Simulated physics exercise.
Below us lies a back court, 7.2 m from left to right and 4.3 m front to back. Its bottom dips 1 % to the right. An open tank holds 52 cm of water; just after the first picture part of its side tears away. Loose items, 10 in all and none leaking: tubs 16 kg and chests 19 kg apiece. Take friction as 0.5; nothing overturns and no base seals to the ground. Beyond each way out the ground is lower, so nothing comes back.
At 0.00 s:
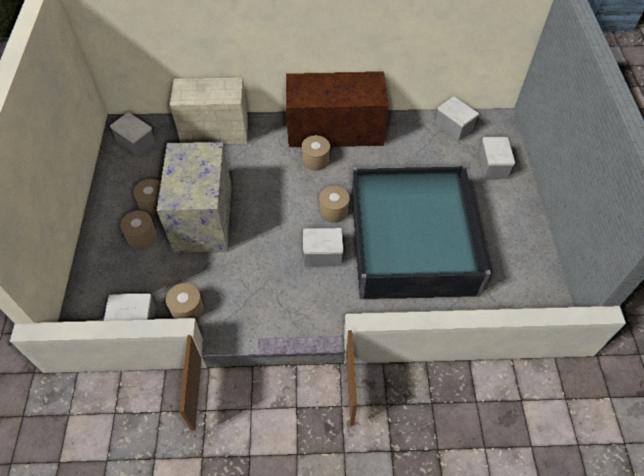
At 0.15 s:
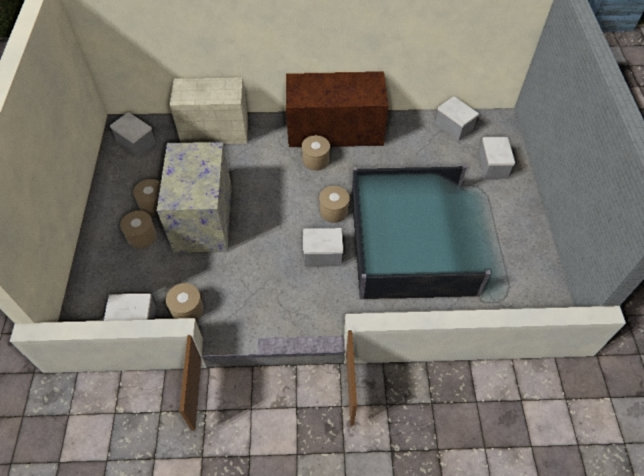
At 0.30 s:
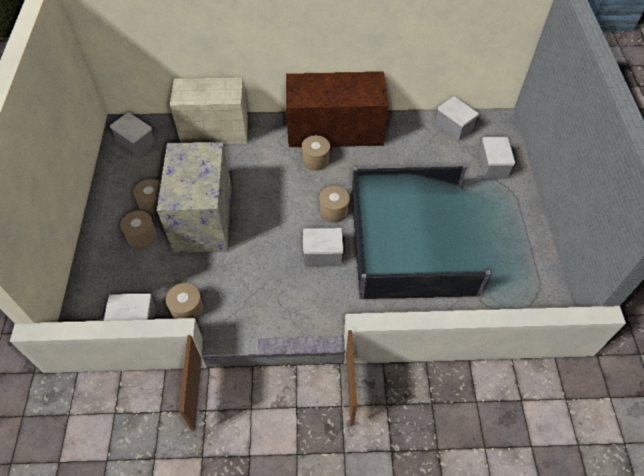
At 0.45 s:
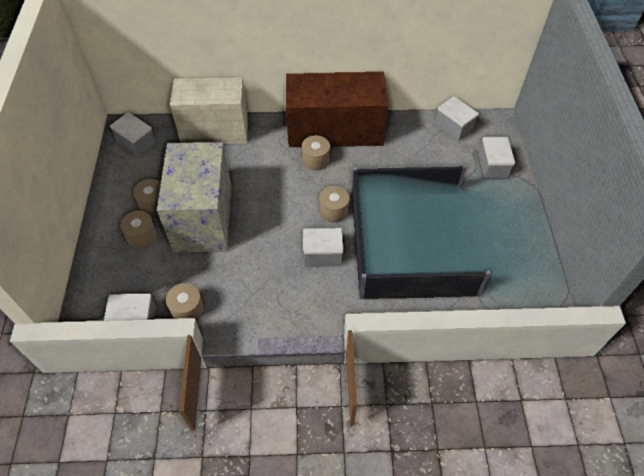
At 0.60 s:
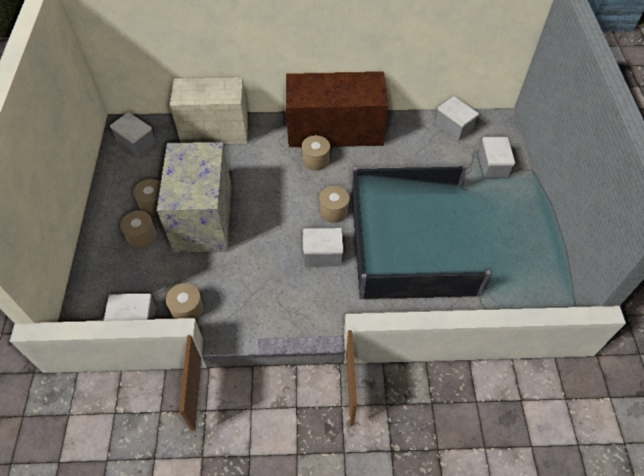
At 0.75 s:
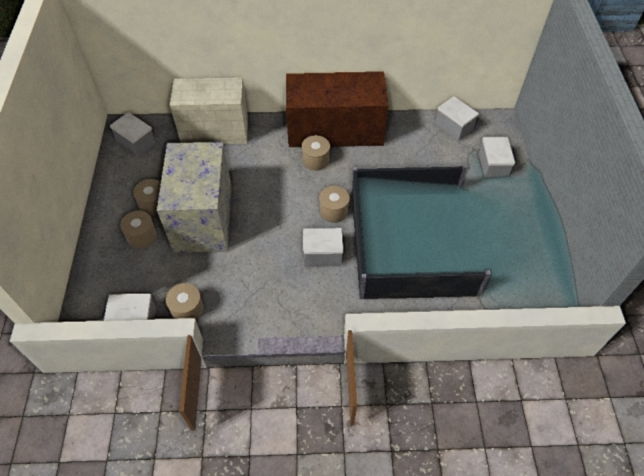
The footage shows a walled courtyard with scattered blocks and round tubs, where the right side of a dark-framed water tank opens and water spreads rightward across the floor to the grey wall, while the loose objects stay still.
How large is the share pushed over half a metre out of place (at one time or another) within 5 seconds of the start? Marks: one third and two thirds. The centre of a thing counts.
It is under a third.
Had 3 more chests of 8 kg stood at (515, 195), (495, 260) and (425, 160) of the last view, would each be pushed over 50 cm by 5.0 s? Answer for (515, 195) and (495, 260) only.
In that order: More, over.
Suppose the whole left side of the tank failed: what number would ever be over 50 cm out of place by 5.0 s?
Then 5.
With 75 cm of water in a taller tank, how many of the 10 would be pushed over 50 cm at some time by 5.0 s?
Then 4.
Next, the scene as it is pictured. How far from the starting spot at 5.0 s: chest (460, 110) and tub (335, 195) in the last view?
In turn: 140 cm, 0 cm.
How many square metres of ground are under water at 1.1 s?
Some 7.0 m2.
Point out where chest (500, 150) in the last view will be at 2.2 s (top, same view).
Around (473, 128).
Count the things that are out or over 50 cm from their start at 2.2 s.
1 of them.
After 1.1 s 0 of 10 are over 50 cm from their spots; 0 afloat.
After 2.2 s 1 of 10 are over 50 cm from their spots; 0 afloat.
After 3.5 s 2 of 10 are over 50 cm from their spots; 2 afloat.
After 5.0 s 2 of 10 are over 50 cm from their spots, and 2 have been at some point; 2 afloat.
